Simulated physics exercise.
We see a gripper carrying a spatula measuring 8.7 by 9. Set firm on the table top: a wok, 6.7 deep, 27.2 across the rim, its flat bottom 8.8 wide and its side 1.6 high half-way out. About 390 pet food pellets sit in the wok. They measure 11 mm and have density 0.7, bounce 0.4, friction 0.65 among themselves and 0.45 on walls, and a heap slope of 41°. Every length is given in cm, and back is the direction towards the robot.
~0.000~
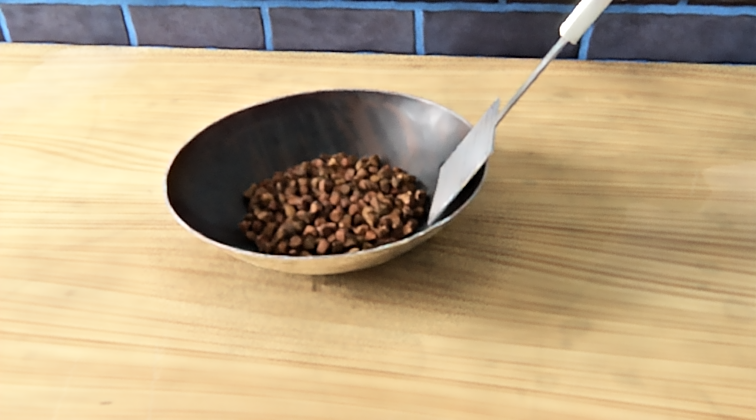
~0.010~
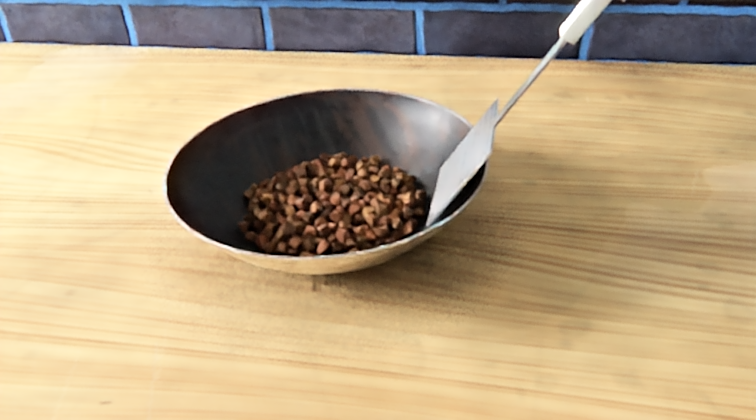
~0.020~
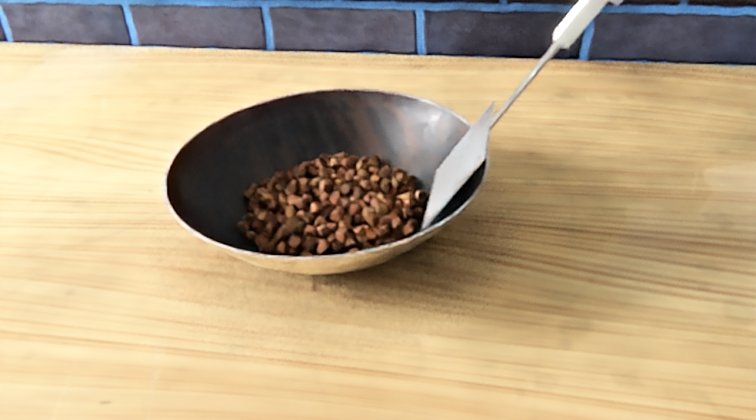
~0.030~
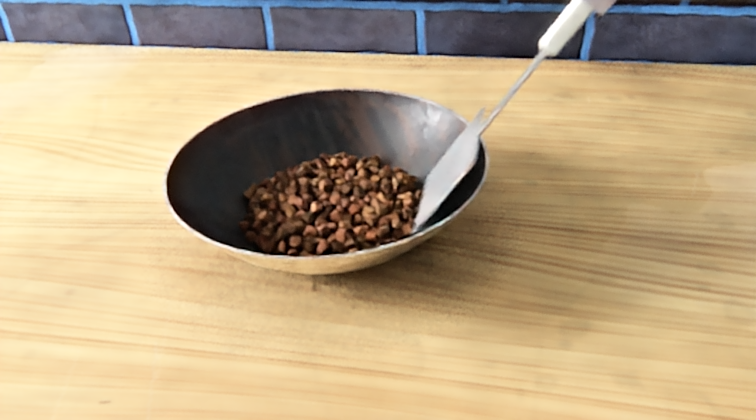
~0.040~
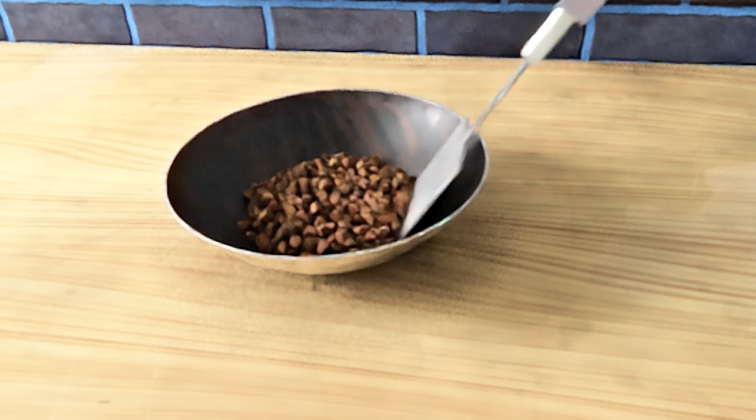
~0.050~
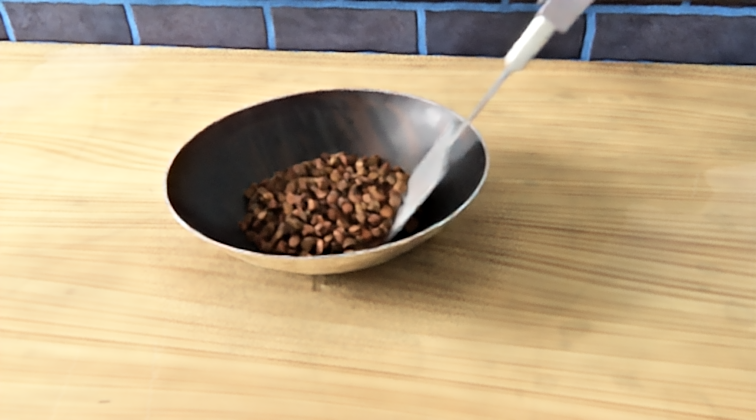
A dark wok holding a heap of brown pellets sat still on a wooden table while a spatula with a pale handle, resting inside its right side, slid slowly left against the heap's edge.
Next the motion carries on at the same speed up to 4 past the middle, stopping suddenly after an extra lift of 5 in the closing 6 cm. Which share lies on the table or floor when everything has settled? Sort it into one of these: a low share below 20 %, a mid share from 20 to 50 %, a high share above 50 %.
A low share, below 20 %.
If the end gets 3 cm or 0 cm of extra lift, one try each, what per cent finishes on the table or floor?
Close to 10 and 10 percent respectively.
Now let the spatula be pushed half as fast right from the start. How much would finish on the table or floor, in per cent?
In that case some 0 per cent.
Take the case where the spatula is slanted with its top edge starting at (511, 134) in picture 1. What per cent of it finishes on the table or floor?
Roughly 15 percent ends on the table or floor.
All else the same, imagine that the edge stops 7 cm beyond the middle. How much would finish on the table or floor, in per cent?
30 %, roughly.
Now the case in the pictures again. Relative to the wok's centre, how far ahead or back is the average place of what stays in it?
It rests close to 5.5 centimetres ahead of centre.
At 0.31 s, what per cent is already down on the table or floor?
I'd say close to 10 in a hundred.
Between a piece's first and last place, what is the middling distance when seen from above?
Near 5 cm, measured level.
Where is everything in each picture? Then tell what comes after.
In the first frame, the spatula top edge at (496, 123), sloping 57°; upper third of the load around (332, 197), from x 245 to 420, top at y 155; 394 in the wok.
In the second frame, the spatula top edge at (495, 123), sloping 57°; upper third of the load around (332, 197), from x 245 to 420, top at y 155.
In the third frame, the spatula top edge at (490, 127), sloping 57°; upper third of the load around (332, 197), from x 245 to 420, top at y 155.
In the fourth frame, the spatula top edge at (479, 133), sloping 57°; upper third of the load around (332, 197), from x 245 to 420, top at y 155.
In the fifth frame, the spatula top edge at (464, 140), sloping 57°; upper third of the load around (332, 197), from x 245 to 420, top at y 155.
In the sixth frame, the spatula top edge at (449, 146), sloping 57°; upper third of the load around (335, 195), from x 245 to 425, top at y 155; 394 in the wok.
After 0.07 s, sloping 57°, highest piece 6 above the table; 394 in the wok.
After 0.10 s, sloping 57°, highest piece 8 above the table; 394 in the wok.
After 0.31 s, sloping 57°, highest piece 16 above the table; 350 in the wok, 32 on the table or floor, 12 on the blade or in flight.
After 1.36 s, sloping 57°, highest piece 6 above the table; 350 in the wok, 44 on the table or floor.
In the end, 350 in the wok, 44 on the table or floor. That is 11 % on the table or floor.
